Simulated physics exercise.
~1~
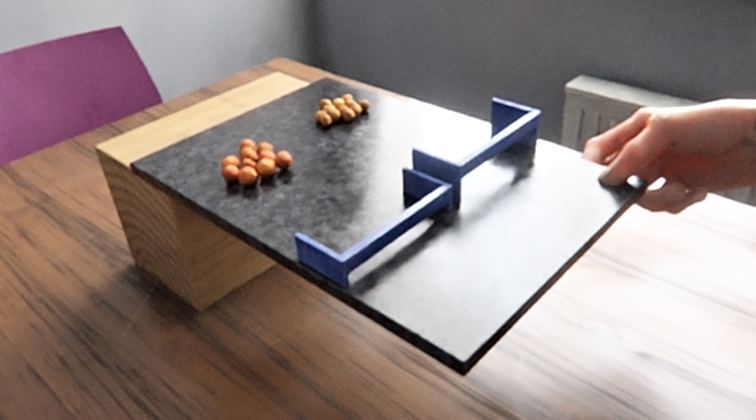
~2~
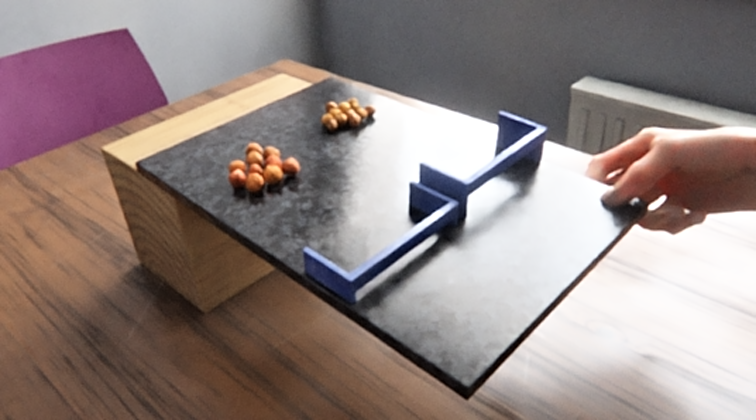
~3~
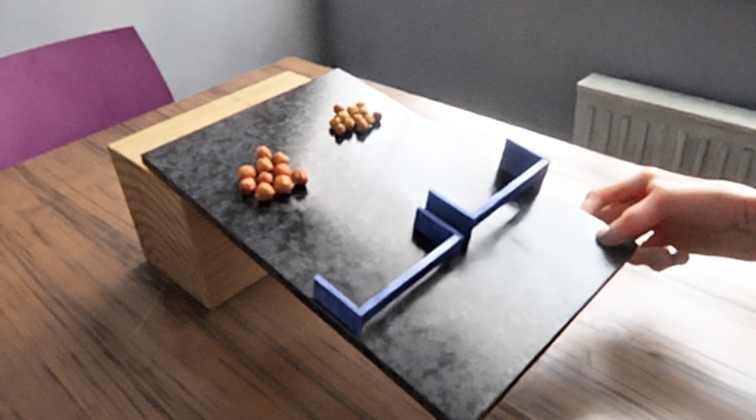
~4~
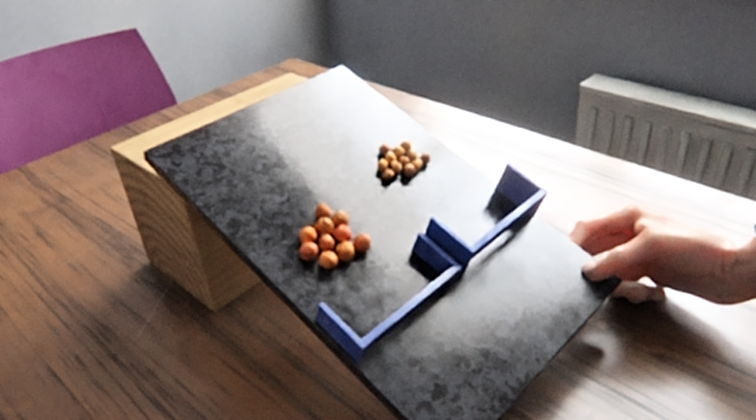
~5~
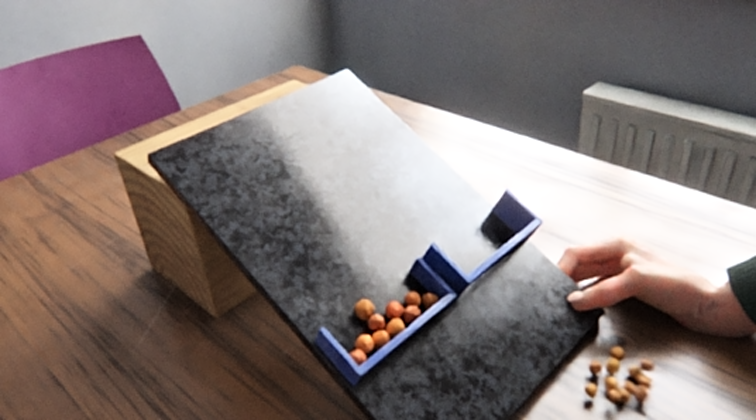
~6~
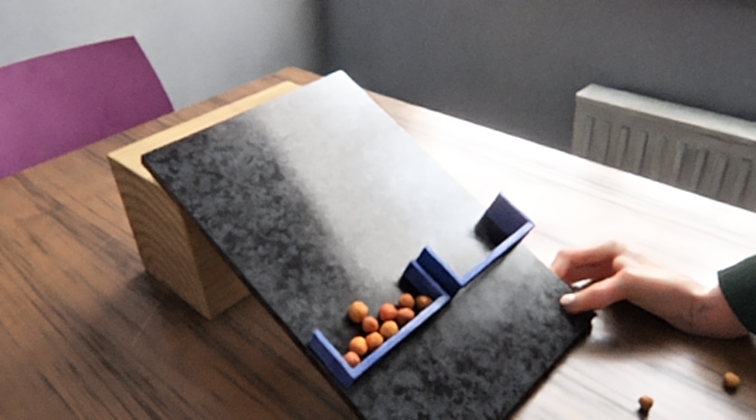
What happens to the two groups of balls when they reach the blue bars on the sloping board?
The larger orange balls in front lodge against their blue bar and stay on the board. The smaller balls at the back pass beneath theirs and roll off onto the table.
